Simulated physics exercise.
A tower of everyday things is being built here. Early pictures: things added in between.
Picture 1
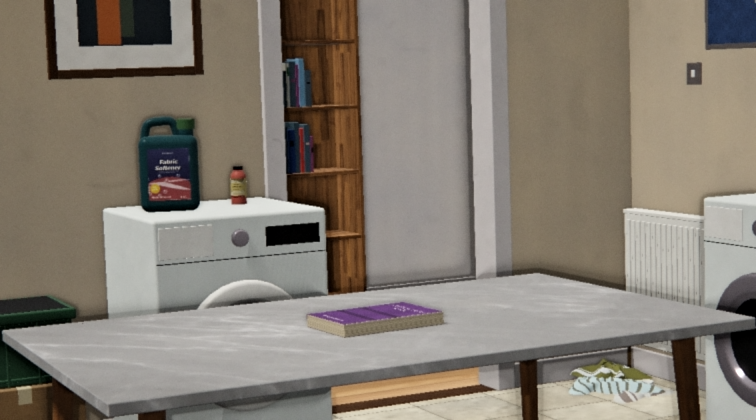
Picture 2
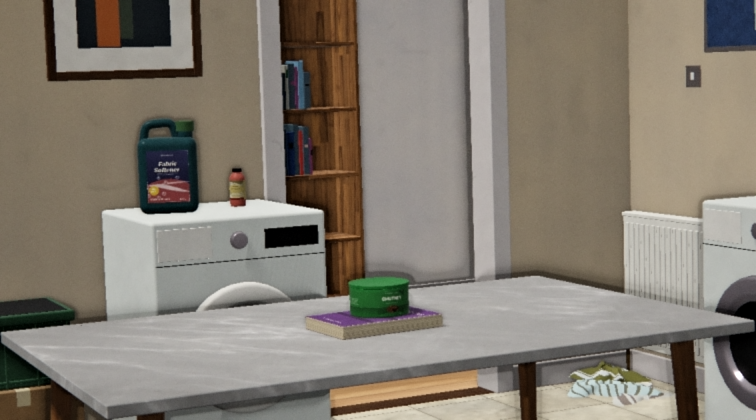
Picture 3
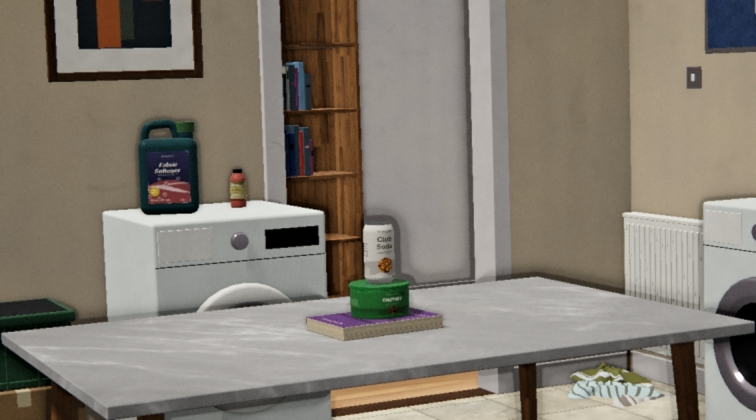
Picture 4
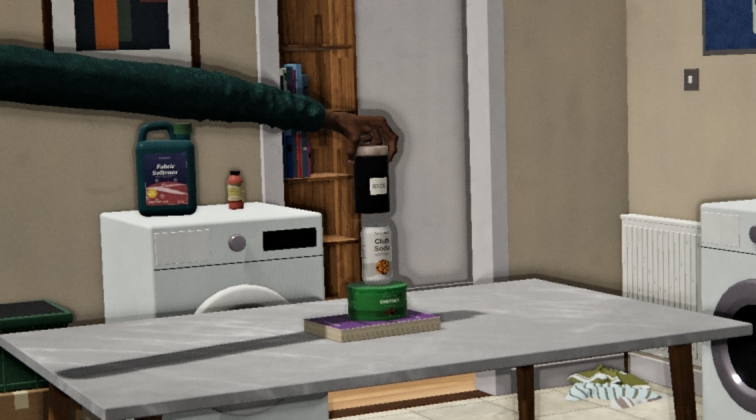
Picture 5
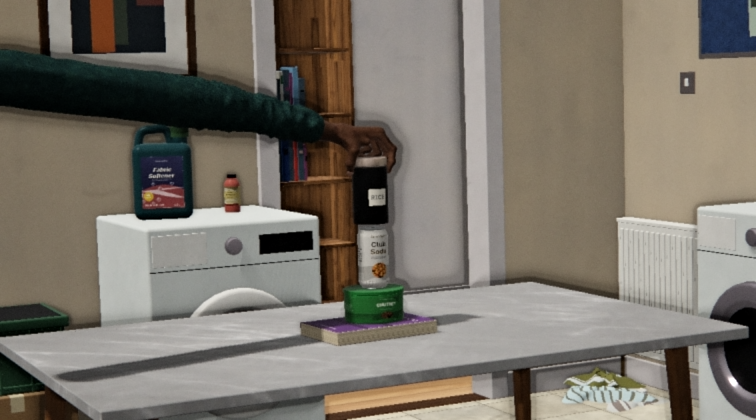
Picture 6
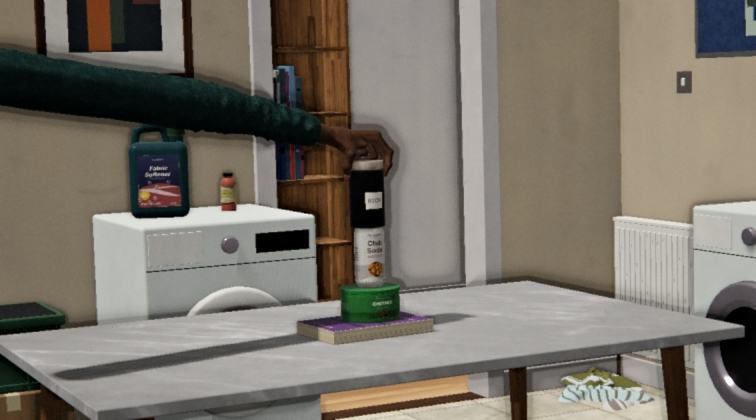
A green tub, a white can and a hand-held black jar stack onto a purple book.
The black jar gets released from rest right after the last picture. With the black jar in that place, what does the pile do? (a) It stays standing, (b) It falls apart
Answer: A.
Then, 0.20 s after the last picture, nothing has stirred.
Then, 0.60 s after the last picture, black jar resting near (367, 194).
At rest, all 4 in place. Seen from the same camera at the end, black jar near (367, 194). The pile stays up.
